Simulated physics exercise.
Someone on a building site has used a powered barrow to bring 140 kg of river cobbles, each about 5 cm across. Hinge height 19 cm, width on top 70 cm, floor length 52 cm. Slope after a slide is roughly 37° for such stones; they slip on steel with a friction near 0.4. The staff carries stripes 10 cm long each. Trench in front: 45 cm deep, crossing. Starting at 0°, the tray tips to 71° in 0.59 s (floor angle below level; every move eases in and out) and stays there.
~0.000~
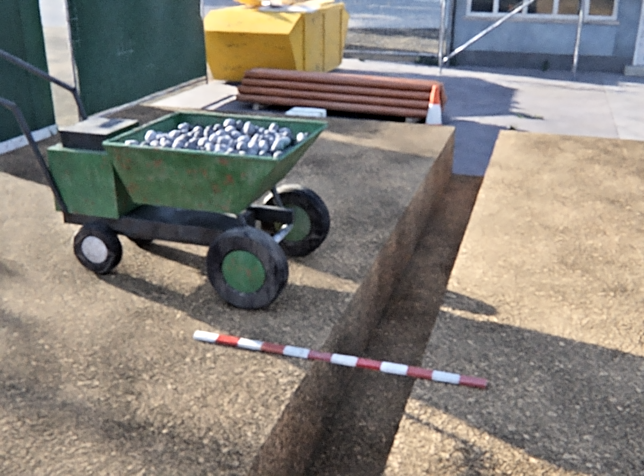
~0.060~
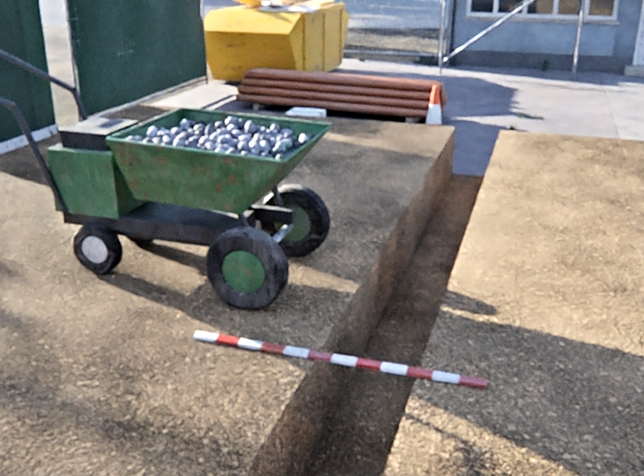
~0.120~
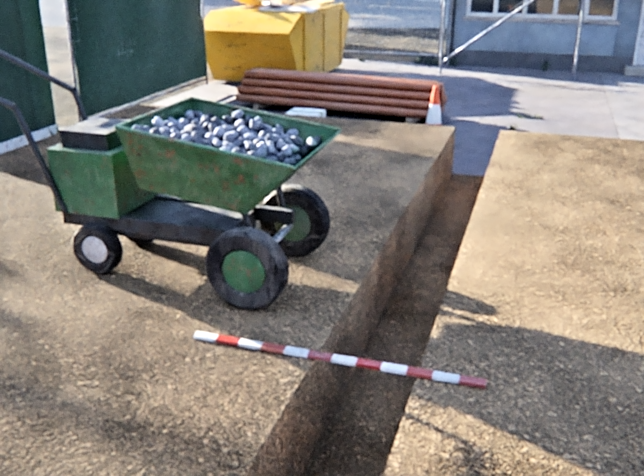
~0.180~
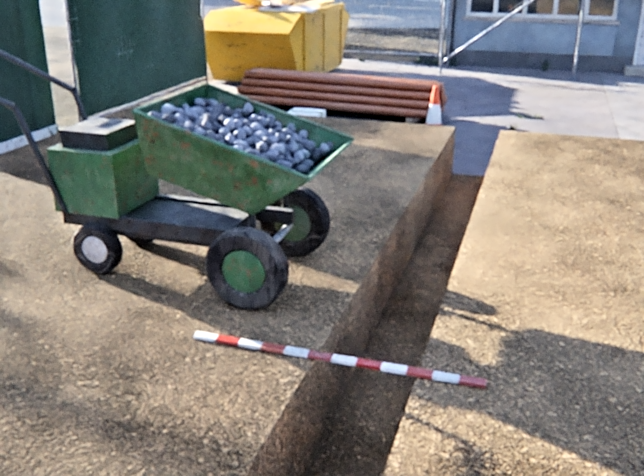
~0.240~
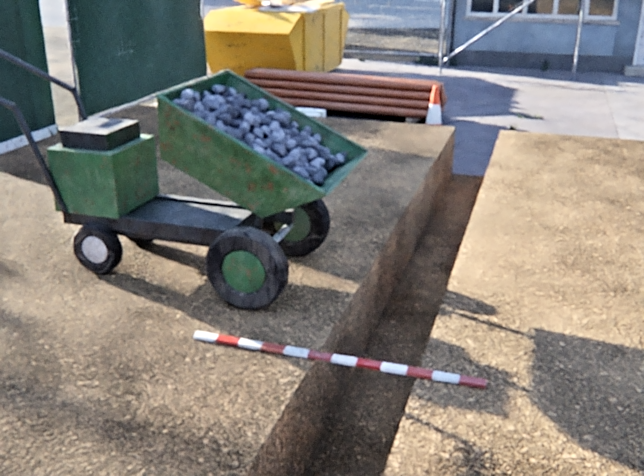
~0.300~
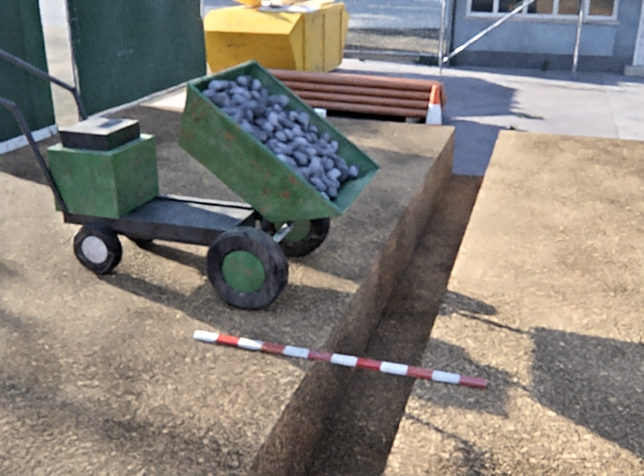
On a sunlit building site seen from slightly above, a narrow trench cuts through brown gravelly ground in front of a grey building. A green barrow with black wheels, loaded with grey cobbles, stands at left, with a red-and-white staff across the trench and orange-brown pipes and a yellow skip behind. The tray tilts steadily rightward, its rear rising as the stones shift towards its lowered lip, while the camera stays still.
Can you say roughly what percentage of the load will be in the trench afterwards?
Roughly 59 per cent, I would say.
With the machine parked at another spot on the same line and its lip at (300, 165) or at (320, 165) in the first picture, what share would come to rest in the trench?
I'd expect close to 40 per cent at the first and 20 per cent at the second.
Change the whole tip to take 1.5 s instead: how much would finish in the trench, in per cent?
With that change, it comes to around 85 per cent.
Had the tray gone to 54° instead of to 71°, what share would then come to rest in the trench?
In that case some 40 per cent.
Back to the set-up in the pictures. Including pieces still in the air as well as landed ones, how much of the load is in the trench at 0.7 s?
Around 30 per cent of it.
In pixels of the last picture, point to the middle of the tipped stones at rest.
The tipped stones centre close to (431, 361).
After 0.4 s the floor is at 60°; 100 % in the tray; the foremost stones are at (369, 219).
After 0.7 s the floor is at 71°; 68 % in the tray, 28 % in the trench, 5 % past the trench; the foremost stones are at (455, 288).
After 1.0 s the floor is at 71°; 13 % in the tray, 45 % in the trench, 42 % past the trench; the foremost stones are past the picture's edge.
After 3.0 s the floor is at 71°; 0 % in the tray, 59 % in the trench, 41 % past the trench; the foremost stones are past the picture's edge.
